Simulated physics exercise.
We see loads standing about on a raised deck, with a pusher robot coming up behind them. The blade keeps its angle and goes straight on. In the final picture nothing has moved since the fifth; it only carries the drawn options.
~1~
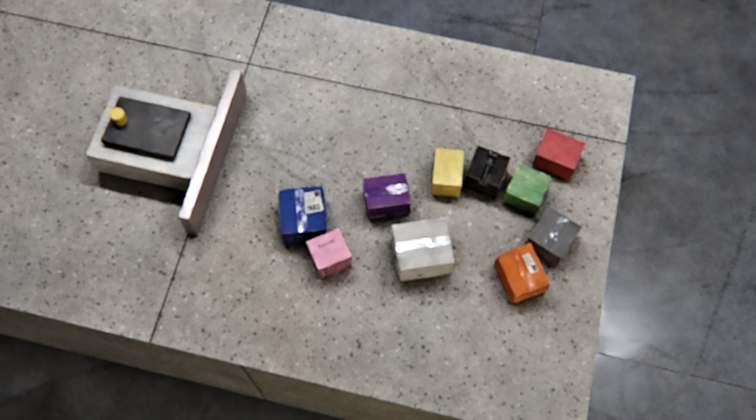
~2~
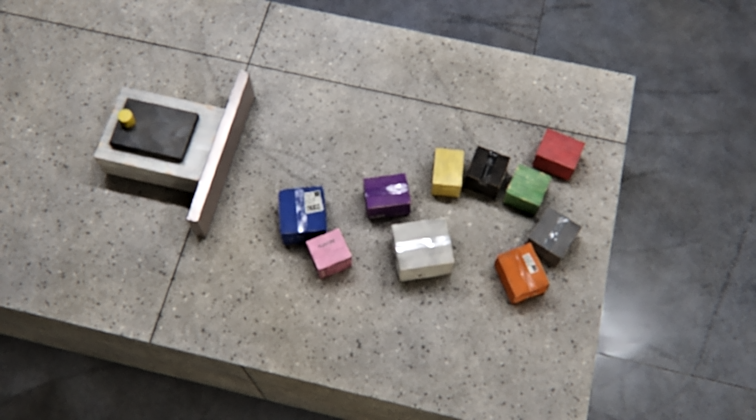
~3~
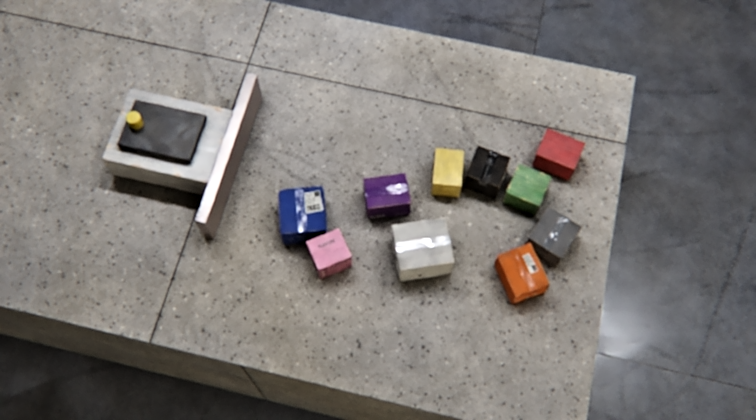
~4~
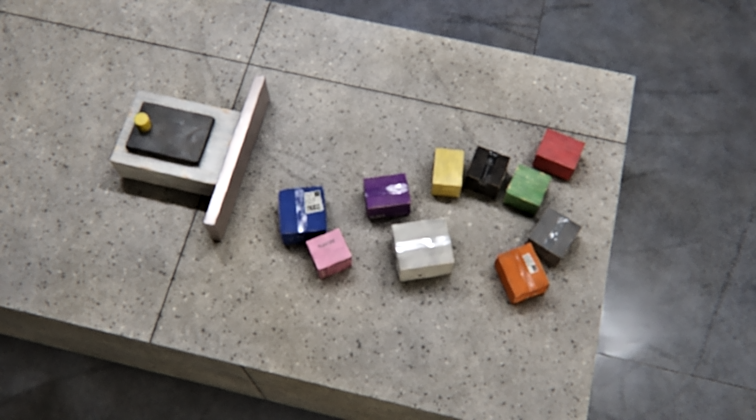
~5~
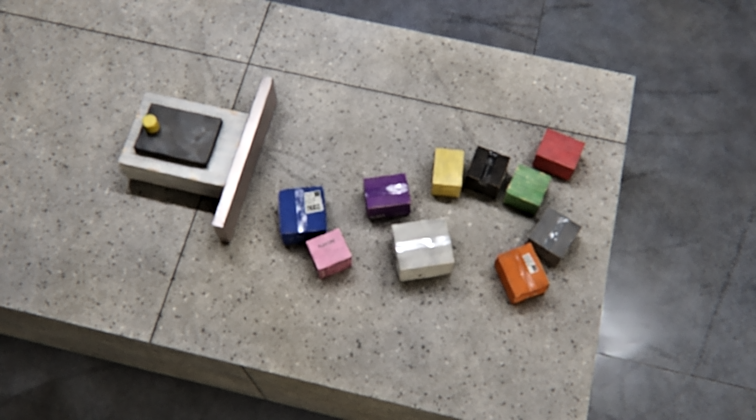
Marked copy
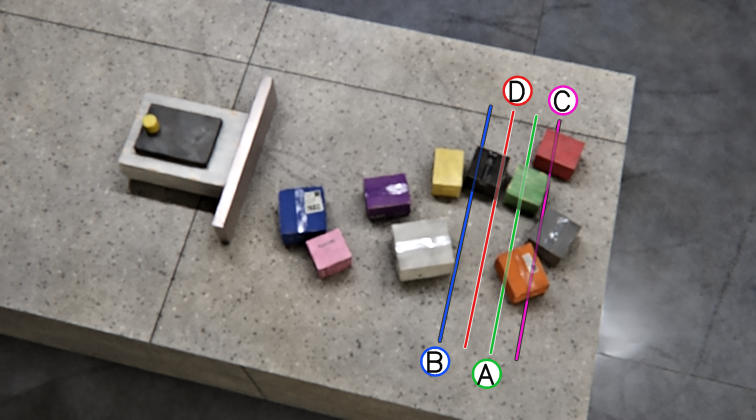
A pusher robot with a wide upright blade creeping right across a stone deck towards scattered colourful boxes, which stay still.
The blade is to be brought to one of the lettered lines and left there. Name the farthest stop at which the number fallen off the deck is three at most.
No farther than C.
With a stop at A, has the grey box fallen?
No.
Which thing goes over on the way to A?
The orange box.
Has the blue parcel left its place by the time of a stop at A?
Yes.
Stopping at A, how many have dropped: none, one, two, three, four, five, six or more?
In all, one.
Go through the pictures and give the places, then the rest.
The first frame shows yellow crate (448, 173); white parcel (422, 250); pink box (330, 254).
The second frame shows robot (160, 130); blue parcel (303, 216).
The third frame shows robot (168, 132); orange box (522, 274).
The fourth frame shows robot (176, 134); red crate (559, 155).
The fifth frame shows robot (184, 135); purple box (387, 197); yellow crate (448, 173); white parcel (422, 250).
On the marked copy, A at (515, 228); B at (467, 217); C at (539, 233); D at (491, 222).
With C. Early on, robot (287, 158); pink box (350, 267); blue parcel (365, 231).
Further on, robot (393, 182); orange box (563, 291); green crate (561, 191).
At the end, robot (479, 201); orange box over the edge; white parcel (607, 298); one fallen.
As for the rest, A is within the limit but short; B is within the limit but short; D is within the limit but short.
